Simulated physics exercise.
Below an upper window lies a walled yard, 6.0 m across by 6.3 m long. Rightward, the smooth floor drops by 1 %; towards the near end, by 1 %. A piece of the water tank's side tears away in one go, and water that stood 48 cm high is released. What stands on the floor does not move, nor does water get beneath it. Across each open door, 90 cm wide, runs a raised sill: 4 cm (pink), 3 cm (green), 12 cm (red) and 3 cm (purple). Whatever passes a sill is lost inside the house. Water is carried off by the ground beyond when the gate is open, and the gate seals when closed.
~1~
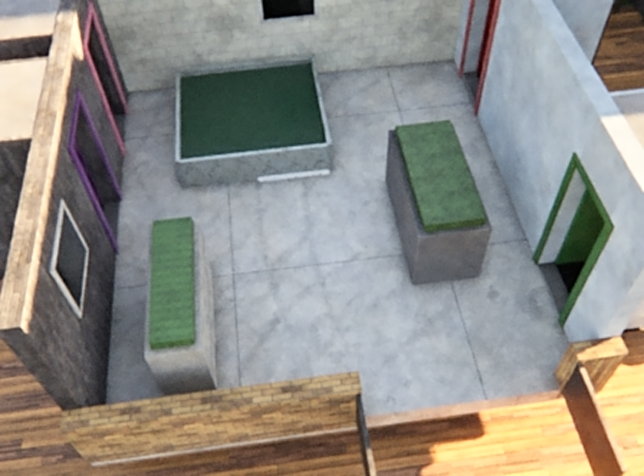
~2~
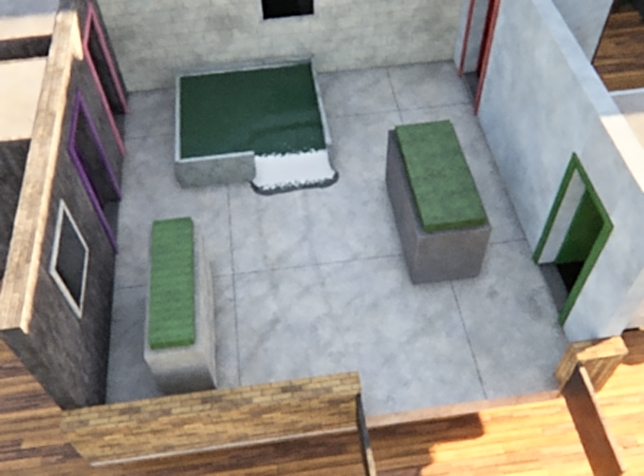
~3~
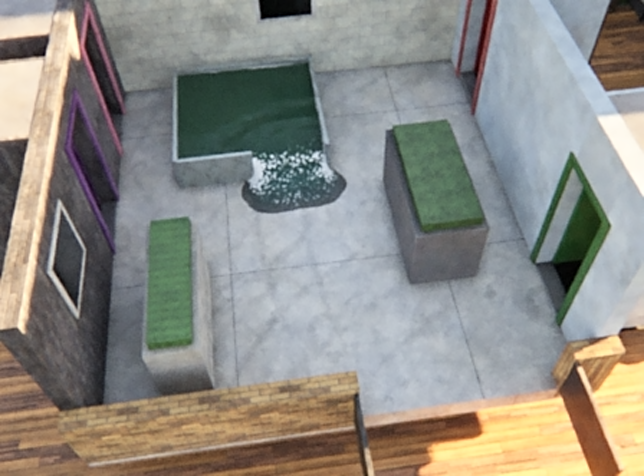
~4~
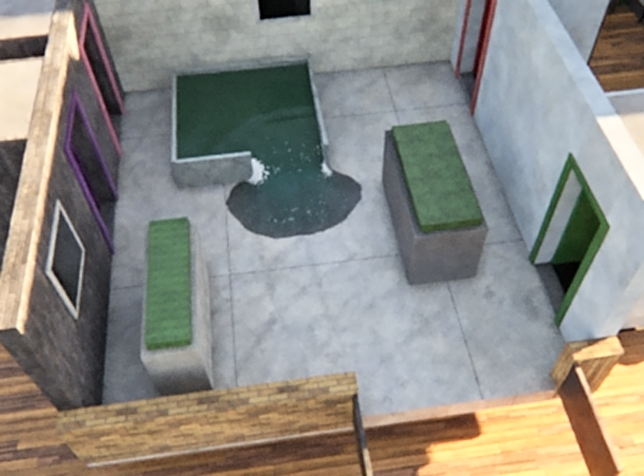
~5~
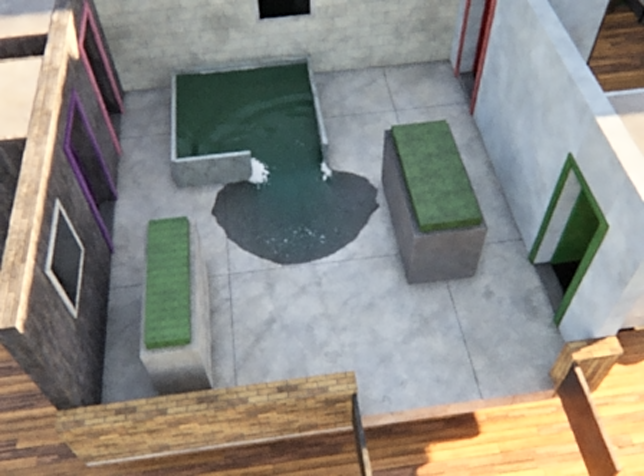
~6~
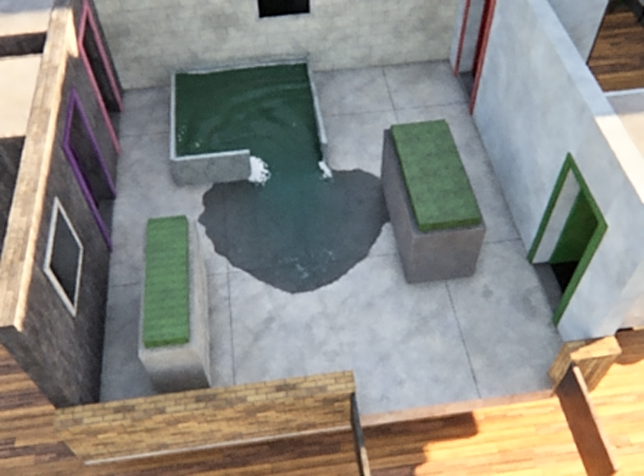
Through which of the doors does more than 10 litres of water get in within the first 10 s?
My prediction: The pink door stops short of the limit; the green door stops short of the limit; the red door stops short of the limit; the purple door stops short of the limit.
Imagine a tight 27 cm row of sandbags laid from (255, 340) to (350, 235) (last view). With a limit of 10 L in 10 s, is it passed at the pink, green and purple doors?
With that change: Pink stays within, green stays within, purple exceeds it.
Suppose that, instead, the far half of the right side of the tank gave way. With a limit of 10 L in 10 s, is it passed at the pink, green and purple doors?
Then it goes pink fine, green too high, purple fine.
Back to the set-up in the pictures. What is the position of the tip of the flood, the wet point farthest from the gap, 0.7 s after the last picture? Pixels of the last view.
Around pixel (379, 394).
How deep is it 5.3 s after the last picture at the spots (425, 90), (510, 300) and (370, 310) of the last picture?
Around 0 cm, 0 cm and 9 cm, in the order given.
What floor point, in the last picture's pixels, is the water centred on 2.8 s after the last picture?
Roughly (269, 197).
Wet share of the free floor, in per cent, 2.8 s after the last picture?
Wet share: Near 40 percent.
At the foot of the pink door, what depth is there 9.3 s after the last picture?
Depth: Approx. 1.5 cm.
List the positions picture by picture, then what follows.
In the first frame, the water tank at (250, 110) is whole and still, 48 cm deep.
In the second frame, the front is at (257, 188), 0.6 m from the gap at (292, 165); 0.3 m2 of floor is under water; 48 cm left at the back of the water tank.
In the third frame, water pours out at (290, 166) and has run 0.8 m, to (260, 208); typically 9 cm deep outside, 48 cm at the water tank's back.
In the fourth frame, the front is at (278, 234), 1.2 m from the gap at (289, 167); 1.7 m2 of floor is under water; 48 cm left at the back of the water tank.
In the fifth frame, the front is at (285, 259), 1.7 m from the gap at (289, 166); 2.7 m2 of floor is under water; 48 cm left at the back of the water tank.
In the sixth frame, the front is at (287, 286), 2.2 m from the gap at (288, 165); 3.7 m2 of floor is under water; 47 cm left at the back of the water tank.
Then, 0.7 s after the last picture water covers 30 % of the floor and is deepest (32 cm) near (312, 174); pink door not reached, green door not reached, red door not reached, purple door not reached.
Then, 1.5 s after the last picture water covers 35 % of the floor and is deepest (26 cm) near (301, 175); pink door not reached, green door not reached, red door not reached, purple door not reached.
Then, 2.8 s after the last picture water covers 40 % of the floor and is deepest (22 cm) near (99, 430); pink door not reached, green door not reached, red door not reached, purple door not reached.
Then, 5.3 s after the last picture water covers 50 % of the floor and is deepest (13 cm) near (364, 319); pink door not reached, green door not reached, red door not reached, purple door 4 cm at the sill, 0 L in.
Then, 9.3 s after the last picture water covers 70 % of the floor and is deepest (10 cm) near (560, 370); pink door 2 cm at the sill, 0 L in, green door 3 cm at the sill, 0 L in, red door not reached, purple door 2 cm at the sill, 0 L in.
